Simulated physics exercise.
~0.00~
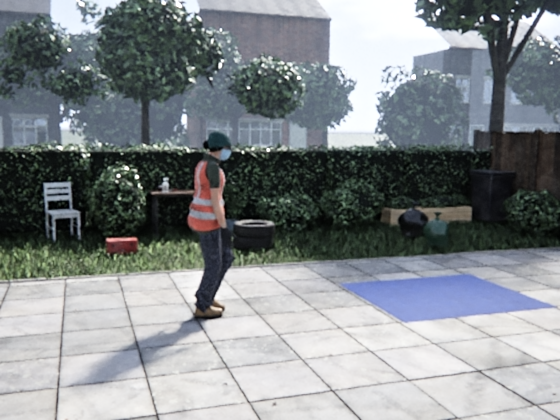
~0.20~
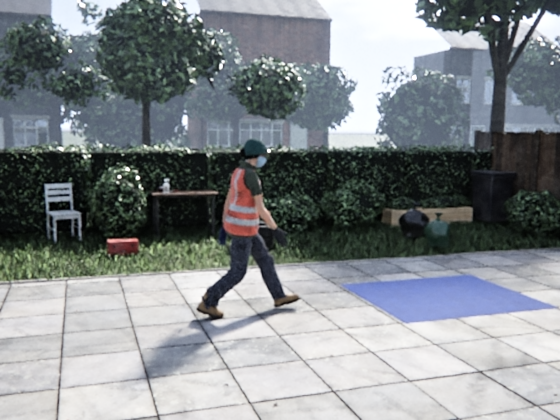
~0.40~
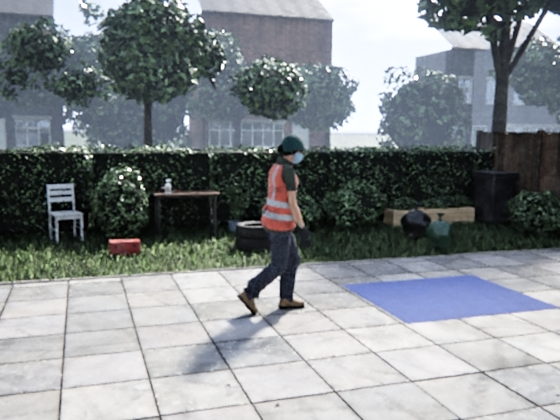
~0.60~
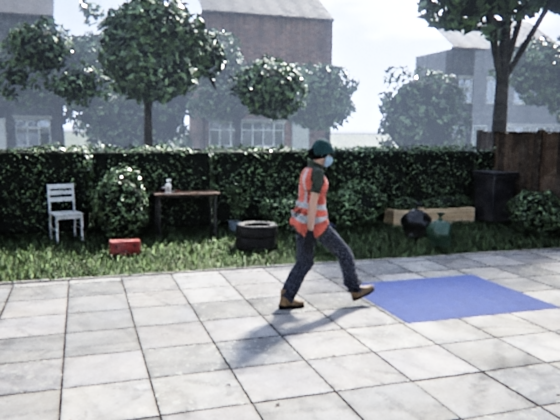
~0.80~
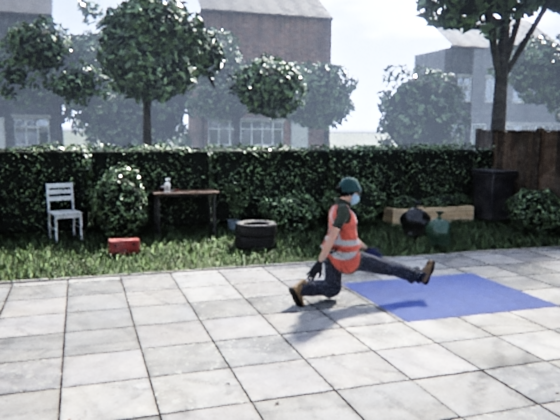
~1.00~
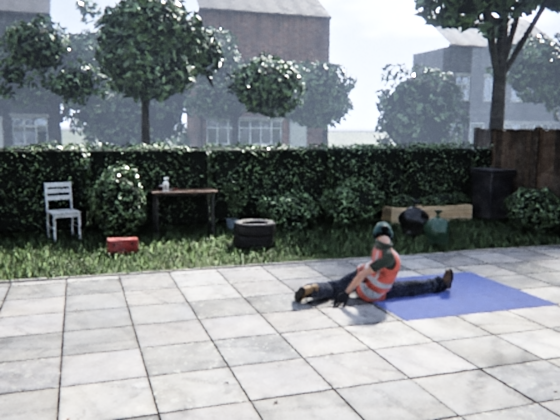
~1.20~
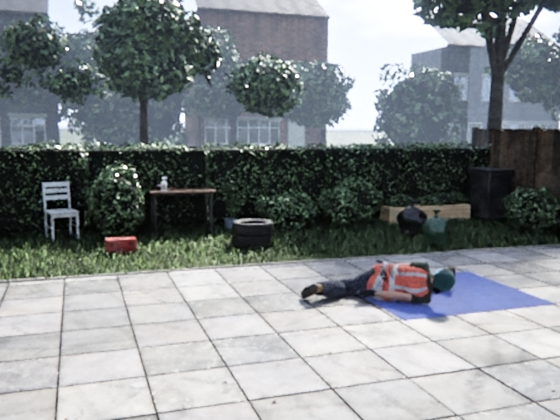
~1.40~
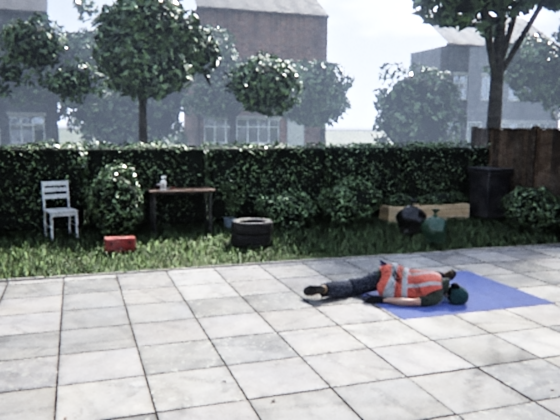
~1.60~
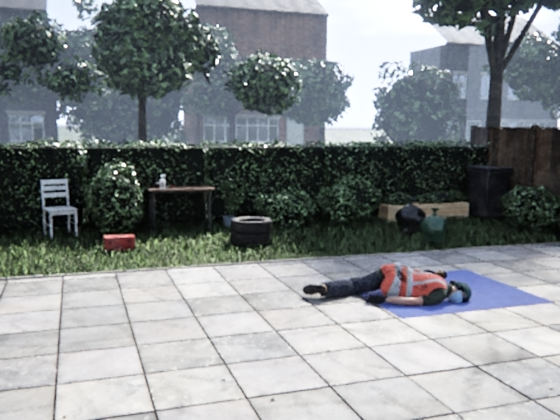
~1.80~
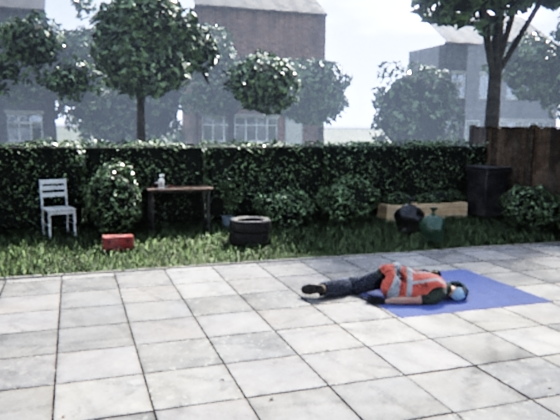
A person in an orange safety vest, dark green cap and face mask walked right across a paved yard, stretched a leg forward and dropped down at a blue mat, then toppled over and ended lying still, head and upper body on the mat.
